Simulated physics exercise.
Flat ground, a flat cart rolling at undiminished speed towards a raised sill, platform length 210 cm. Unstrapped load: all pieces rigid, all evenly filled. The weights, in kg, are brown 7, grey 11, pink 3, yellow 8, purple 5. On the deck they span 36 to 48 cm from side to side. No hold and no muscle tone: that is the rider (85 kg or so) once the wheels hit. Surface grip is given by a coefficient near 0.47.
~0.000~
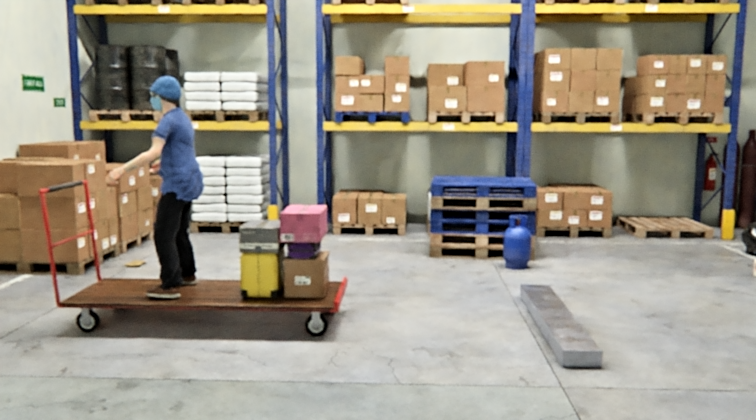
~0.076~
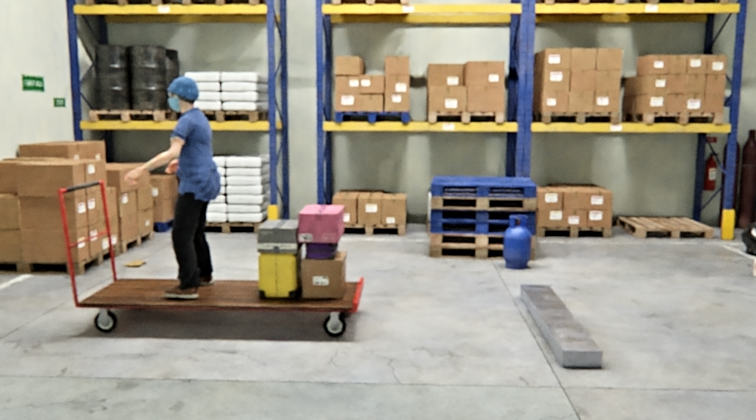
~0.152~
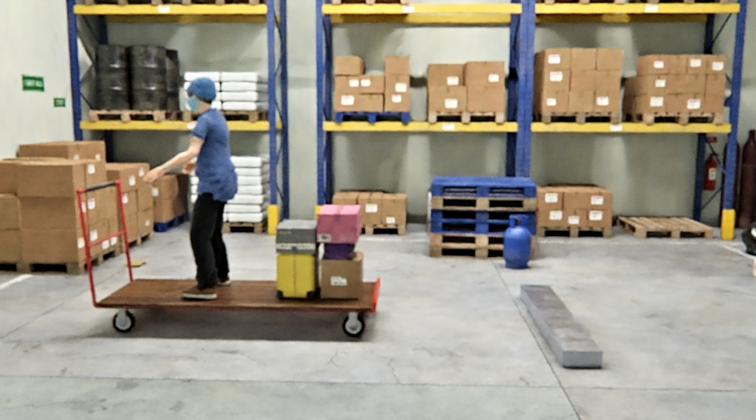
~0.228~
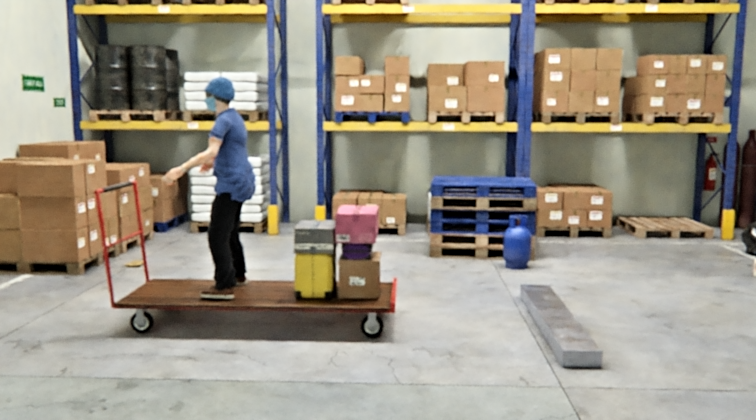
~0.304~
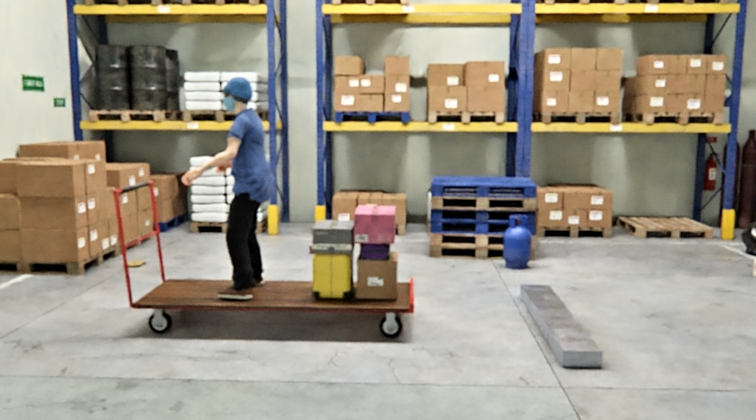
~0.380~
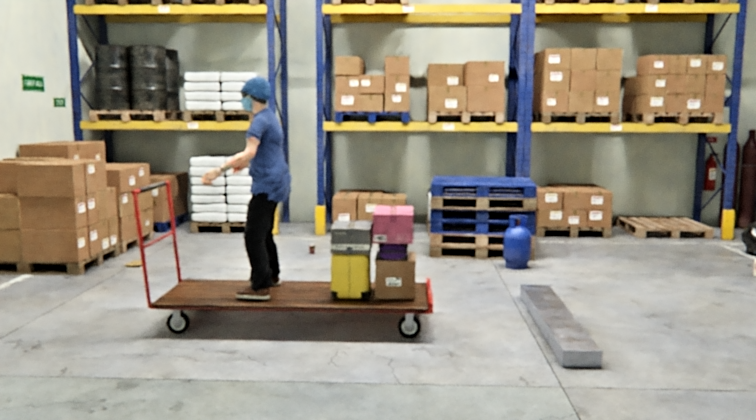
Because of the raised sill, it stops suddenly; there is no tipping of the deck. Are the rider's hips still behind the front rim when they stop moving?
Seems to me it will wind up inside the bed.
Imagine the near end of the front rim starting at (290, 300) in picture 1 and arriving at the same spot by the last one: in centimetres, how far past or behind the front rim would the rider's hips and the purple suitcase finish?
Rest points: Hips at 50 cm past, purple at 130 cm past.
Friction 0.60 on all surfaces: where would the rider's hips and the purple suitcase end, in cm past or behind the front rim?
So the hips stay 80 behind while the purple load ends up 40 past the front rim.
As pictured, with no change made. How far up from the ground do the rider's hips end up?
About 20 cm above the ground.
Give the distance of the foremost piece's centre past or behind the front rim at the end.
Result: Centre approx. 100 cm past the front rim.
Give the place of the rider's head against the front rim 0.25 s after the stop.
The head is some 90 cm back from the front rim.
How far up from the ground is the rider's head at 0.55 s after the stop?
100 cm.
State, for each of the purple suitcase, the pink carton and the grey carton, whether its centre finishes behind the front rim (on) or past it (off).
End state - purple: Comes away, pink: Comes away, grey: Stays put.
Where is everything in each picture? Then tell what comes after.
The first frame shows hips (182, 182), purple suitcase (305, 246), rim corner (336, 307); 165 cm still to roll.
The second frame shows hips (200, 183), purple suitcase (322, 246), rim corner (355, 307); 151 cm still to roll.
The third frame shows hips (217, 183), purple suitcase (340, 247), rim corner (374, 308); 137 cm still to roll.
The fourth frame shows hips (235, 183), purple suitcase (358, 247), rim corner (393, 308); 122 cm still to roll.
The fifth frame shows hips (253, 183), purple suitcase (376, 247), rim corner (412, 308); 108 cm still to roll.
The sixth frame shows hips (271, 183), purple suitcase (394, 247), rim corner (431, 309); 94 cm still to roll. Speed about 1.9 m/s.
Impact comes at 0.89 s.
After 1.44 s the rider's hips are 48 cm behind the rim, near (492, 234) in the last picture's view.
After 1.89 s the rider's hips are 47 cm behind the rim, near (492, 234) in the last picture's view.
At rest, 4.9 s, past the rim, pink carton and purple suitcase; behind it, brown tote, grey carton, yellow suitcase and the rider's hips.
